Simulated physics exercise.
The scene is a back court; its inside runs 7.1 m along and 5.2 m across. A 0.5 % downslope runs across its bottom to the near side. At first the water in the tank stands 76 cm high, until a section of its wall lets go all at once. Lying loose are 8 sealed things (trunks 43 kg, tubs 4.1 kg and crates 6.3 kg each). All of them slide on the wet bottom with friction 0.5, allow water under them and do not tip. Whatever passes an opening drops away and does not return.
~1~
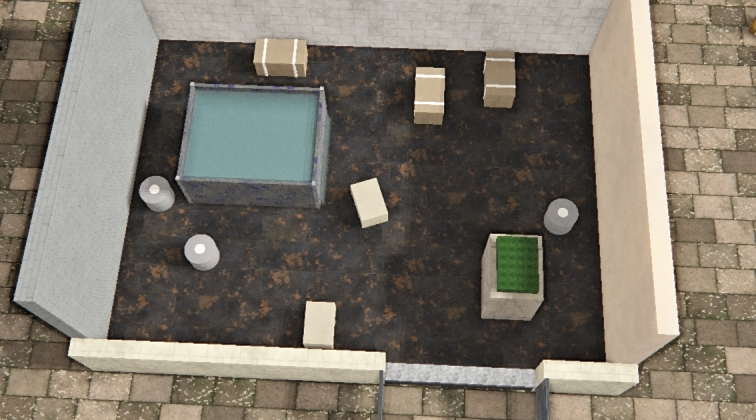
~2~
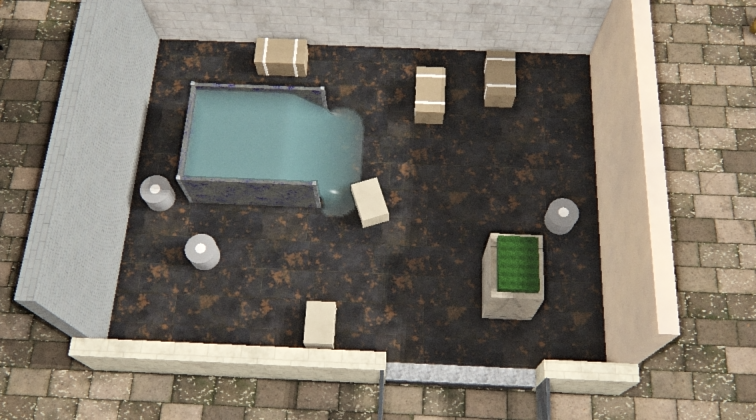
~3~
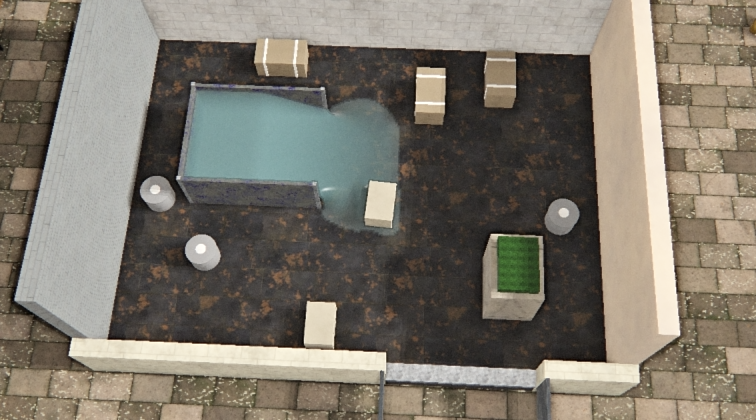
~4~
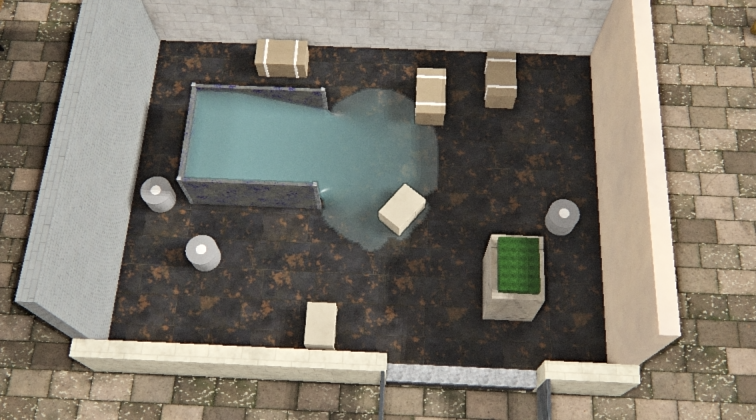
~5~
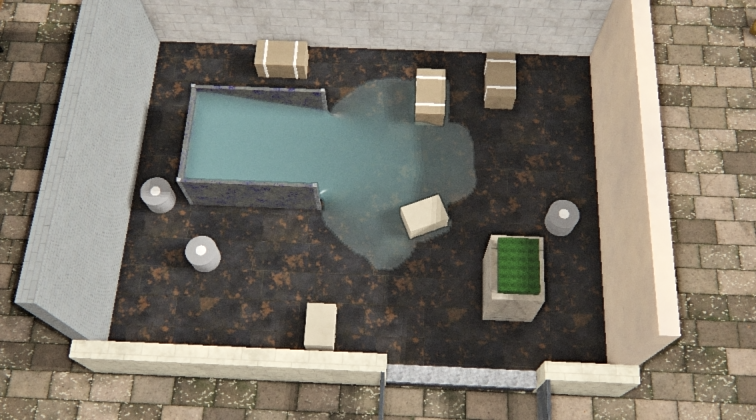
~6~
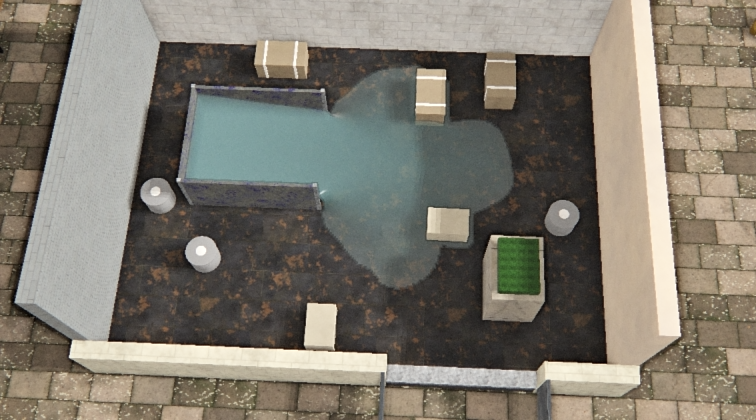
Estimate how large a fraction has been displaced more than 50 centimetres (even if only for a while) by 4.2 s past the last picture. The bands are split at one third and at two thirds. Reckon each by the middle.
It reaches a third but not two thirds.
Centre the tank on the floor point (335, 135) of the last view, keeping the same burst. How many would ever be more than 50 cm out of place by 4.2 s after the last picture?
4.
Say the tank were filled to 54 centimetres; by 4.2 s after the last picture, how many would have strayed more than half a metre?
Then the count would be 3.
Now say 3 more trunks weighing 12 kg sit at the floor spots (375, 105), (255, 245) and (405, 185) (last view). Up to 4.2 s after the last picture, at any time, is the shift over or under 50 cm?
Each in turn ends up beyond the limit, within the limit, beyond the limit.
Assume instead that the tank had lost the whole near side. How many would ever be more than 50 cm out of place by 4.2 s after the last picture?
Result: 4 of them.
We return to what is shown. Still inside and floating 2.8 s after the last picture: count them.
4.
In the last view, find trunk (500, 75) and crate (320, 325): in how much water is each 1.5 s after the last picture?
Depths: Near 13 cm, then near 0 cm.
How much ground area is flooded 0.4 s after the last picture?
Somewhere around 15 m2, roughly.
Then, 0.4 s after the last picture 1 of 8 are over 50 cm from their spots; 0 afloat.
Then, 1.5 s after the last picture 4 of 8 are over 50 cm from their spots; 2 afloat.
Then, 2.8 s after the last picture 4 of 8 are over 50 cm from their spots; 4 afloat.
Then, 4.2 s after the last picture 4 of 8 are over 50 cm from their spots, and 4 have been at some point; 2 afloat.
